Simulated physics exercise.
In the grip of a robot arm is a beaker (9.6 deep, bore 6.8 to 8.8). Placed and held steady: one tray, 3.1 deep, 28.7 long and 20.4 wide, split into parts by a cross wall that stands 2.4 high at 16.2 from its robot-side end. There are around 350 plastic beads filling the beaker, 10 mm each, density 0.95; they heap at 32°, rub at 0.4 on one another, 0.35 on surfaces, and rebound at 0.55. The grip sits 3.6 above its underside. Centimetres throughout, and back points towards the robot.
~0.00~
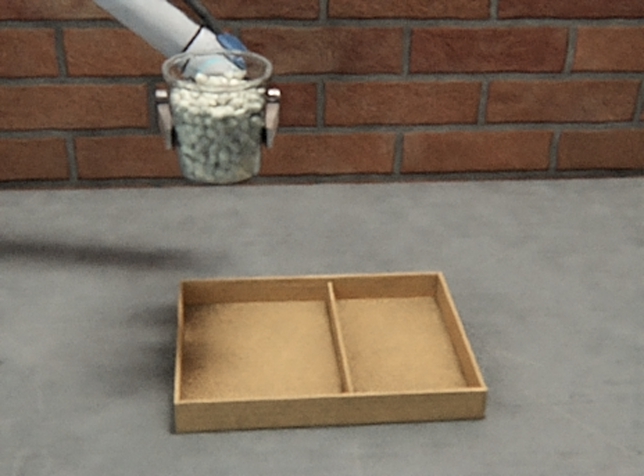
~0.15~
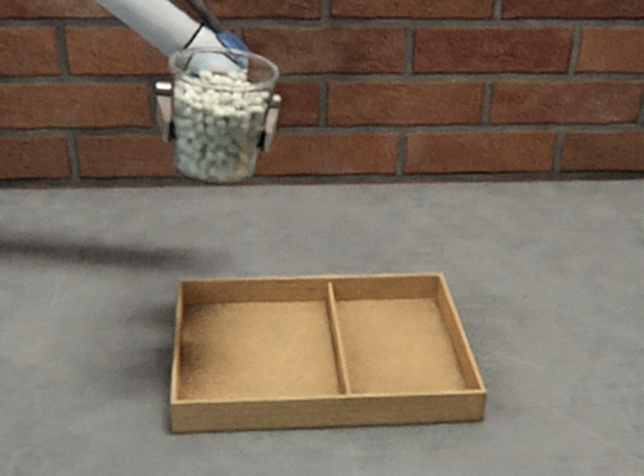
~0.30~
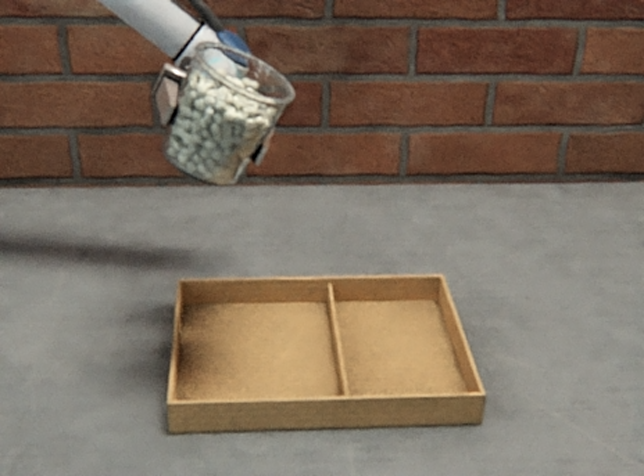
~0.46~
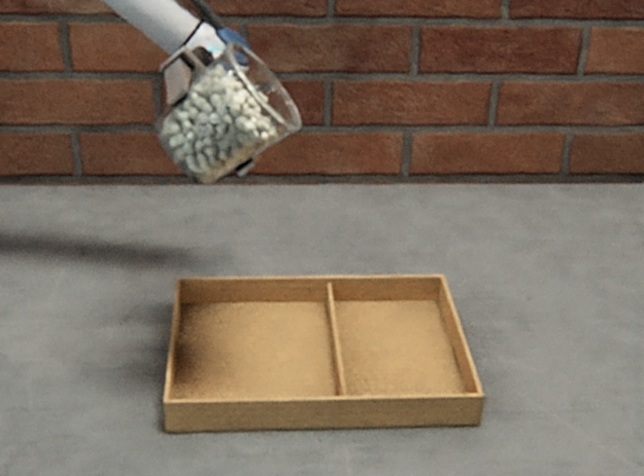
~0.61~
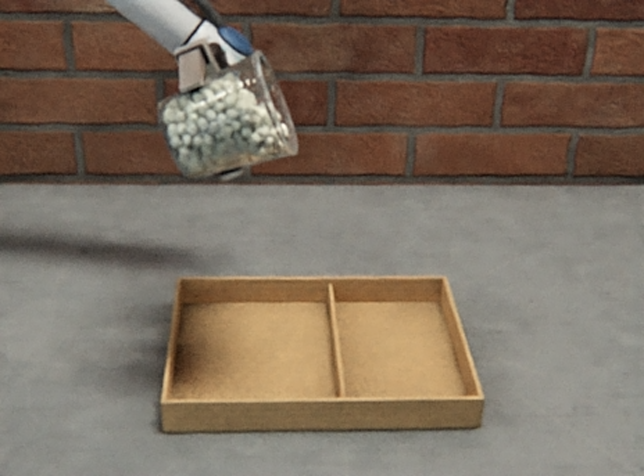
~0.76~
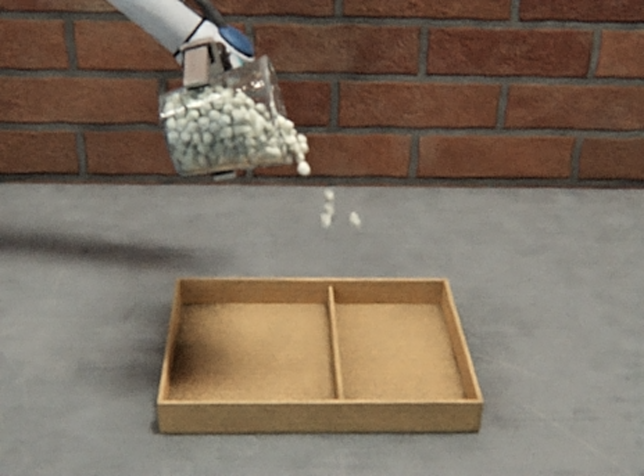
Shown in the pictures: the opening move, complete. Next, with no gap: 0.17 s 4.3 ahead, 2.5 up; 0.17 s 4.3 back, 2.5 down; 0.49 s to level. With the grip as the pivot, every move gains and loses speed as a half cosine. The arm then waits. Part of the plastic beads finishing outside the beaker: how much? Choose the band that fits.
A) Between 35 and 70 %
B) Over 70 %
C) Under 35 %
Between 35 and 70 % (A).
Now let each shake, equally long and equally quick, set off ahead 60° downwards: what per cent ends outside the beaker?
15 %.
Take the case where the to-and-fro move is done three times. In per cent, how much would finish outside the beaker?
About 80 per cent, then.
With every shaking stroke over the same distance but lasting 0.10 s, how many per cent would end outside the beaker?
Then roughly 95 percent.
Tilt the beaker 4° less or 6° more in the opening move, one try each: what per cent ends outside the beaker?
First try around 40 %, second around 60 %.
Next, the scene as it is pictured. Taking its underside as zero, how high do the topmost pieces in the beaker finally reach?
I'd put it at close to 7.0 centimetres.
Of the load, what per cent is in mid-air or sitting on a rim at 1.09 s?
Around 36 percent of the load.
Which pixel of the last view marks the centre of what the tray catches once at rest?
Around pixel (399, 360).
After 1.09 s, tilted 75° forward, highest piece 27 above the table; 214 in the beaker, 10 in the far-side part, 3 in the robot-side part, 125 in flight or on a rim.
After 1.42 s, tilted 19° forward, highest piece 30 above the table; 187 in the beaker, 119 in the far-side part, 36 in the robot-side part, 6 on the table or floor, 4 in flight or on a rim.
After 1.79 s, level, highest piece 29 above the table; 187 in the beaker, 119 in the far-side part, 36 in the robot-side part, 10 on the table or floor.
After 2.84 s, level, highest piece 29 above the table; 187 in the beaker, 119 in the far-side part, 36 in the robot-side part, 10 on the table or floor.
At rest, 187 in the beaker, 119 in the far-side part, 36 in the robot-side part, 10 on the table or floor. That is 47 % outside the beaker.
